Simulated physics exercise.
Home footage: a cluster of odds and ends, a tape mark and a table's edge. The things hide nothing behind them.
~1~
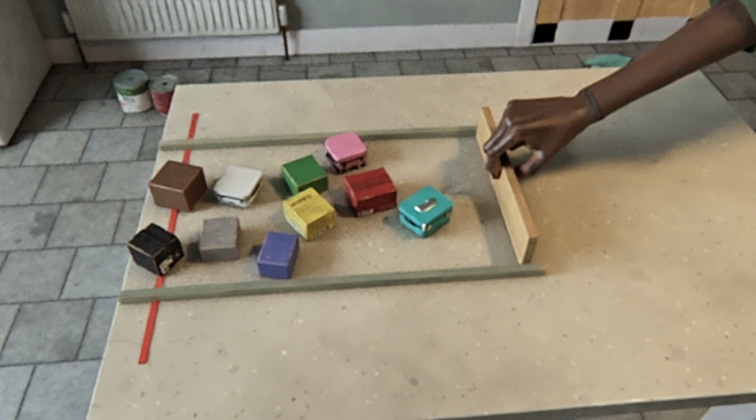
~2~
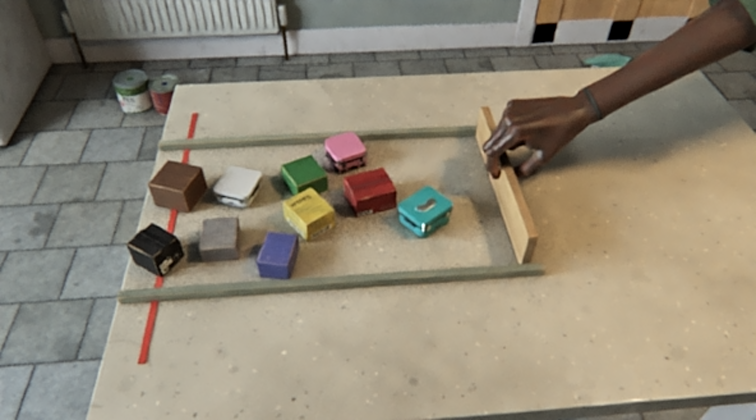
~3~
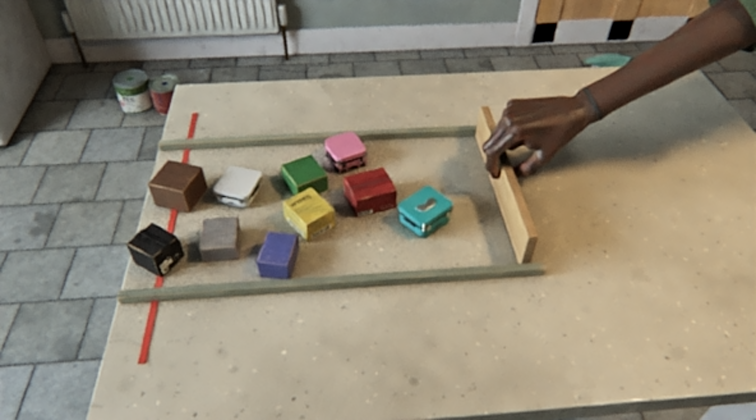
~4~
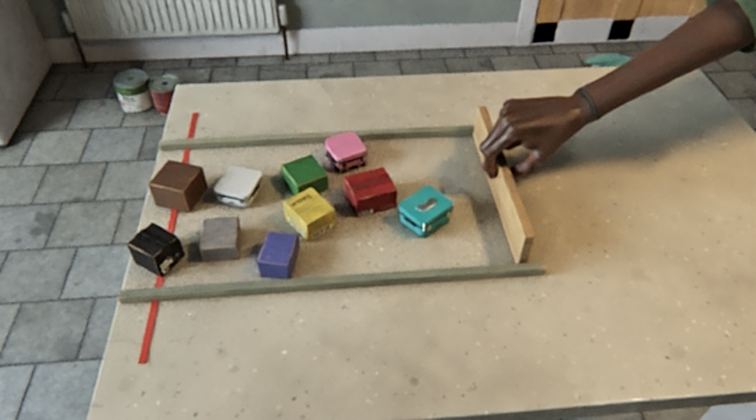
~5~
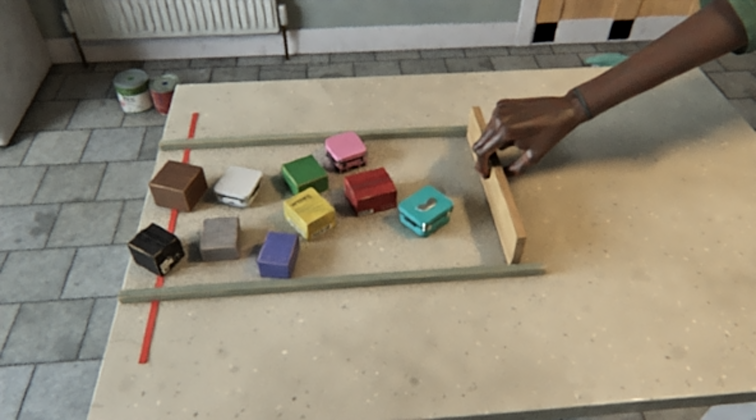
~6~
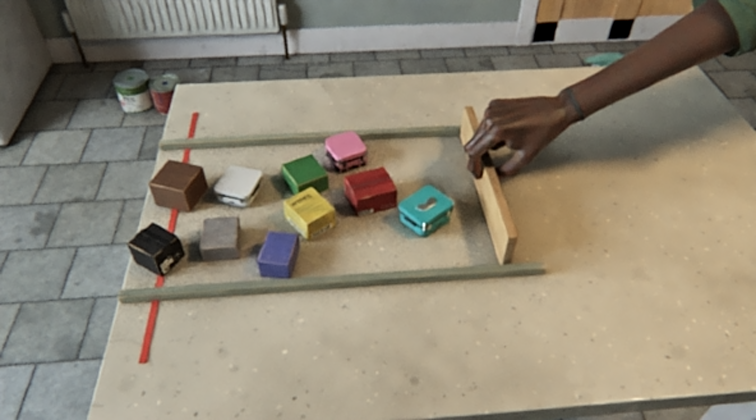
On a speckled tabletop, a hand held a wooden board upright between two rails, then slid it slightly left toward a group of colourful little blocks and cases, which stayed still near some red tape.
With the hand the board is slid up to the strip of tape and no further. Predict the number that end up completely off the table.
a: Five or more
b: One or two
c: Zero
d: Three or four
Five or more (a).
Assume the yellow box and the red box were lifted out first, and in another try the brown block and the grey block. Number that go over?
4 in the first case and 4 in the second.
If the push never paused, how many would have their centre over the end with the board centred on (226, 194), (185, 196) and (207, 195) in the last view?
First 3, next 6, last 3.
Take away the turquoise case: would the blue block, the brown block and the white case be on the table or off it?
The blue block remains - the brown block ends up below - the white case ends up below.
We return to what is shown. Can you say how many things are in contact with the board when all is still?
At rest, 4 are in contact.
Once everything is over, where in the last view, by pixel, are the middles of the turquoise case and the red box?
In the last picture, roughly (147, 215) and (153, 188).
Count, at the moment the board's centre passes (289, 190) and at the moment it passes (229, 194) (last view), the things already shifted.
The number moved is 10 and then 10.
Soon after, none off yet; black box at rest near (157, 249); brown block at rest near (179, 186); grey block at rest near (221, 238).
After that, none off yet; black box at rest near (157, 249); brown block displaced a little near (167, 187); grey block displaced a little near (203, 241).
And then, two off so far; black box on its way down near (110, 364); brown block on its way down near (153, 388); grey block displaced well along near (136, 266).
In the end, the number that fall off is five or more; gone, yellow box, green block, white case, grey block, brown block and black box.
